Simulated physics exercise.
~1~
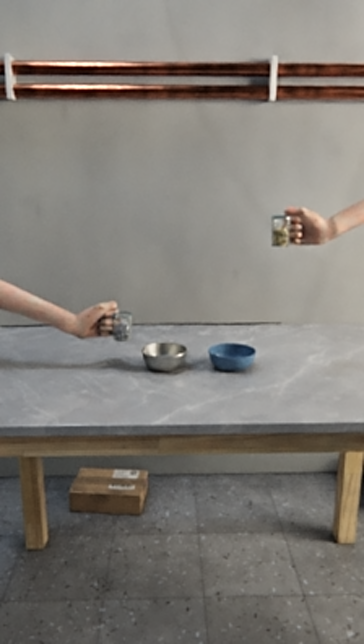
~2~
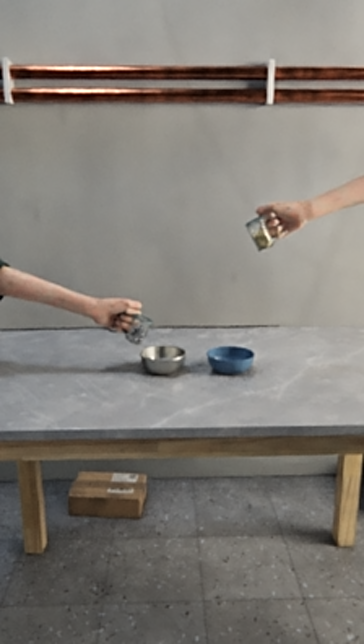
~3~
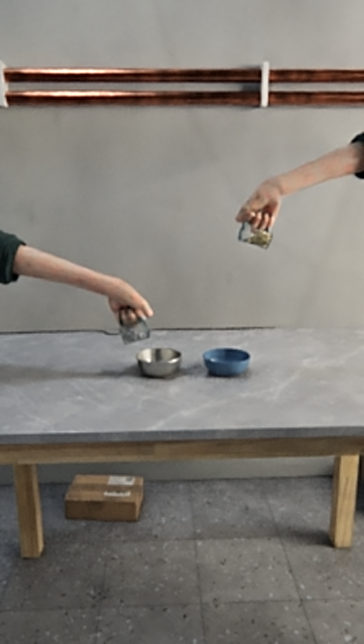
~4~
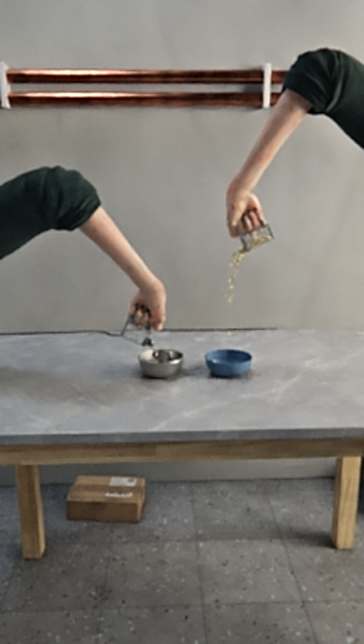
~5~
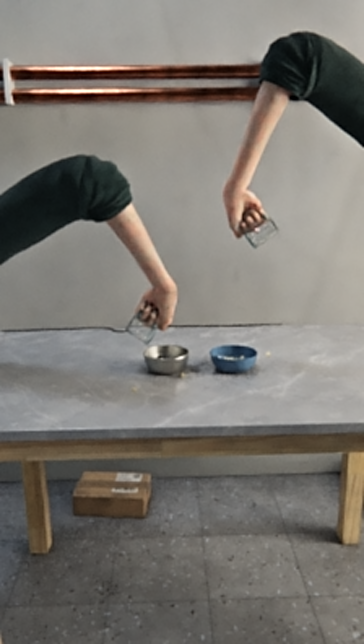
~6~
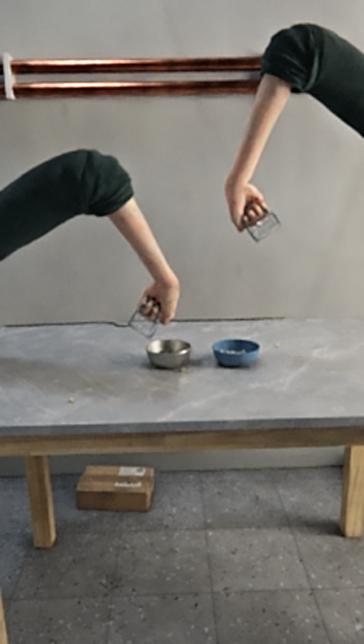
Two hands tipped small glass cups of loose dry bits over two bowls on a grey table, the right one from much higher. The left cupful all landed in the metal bowl, while a few bits from the right ended up outside the blue one.
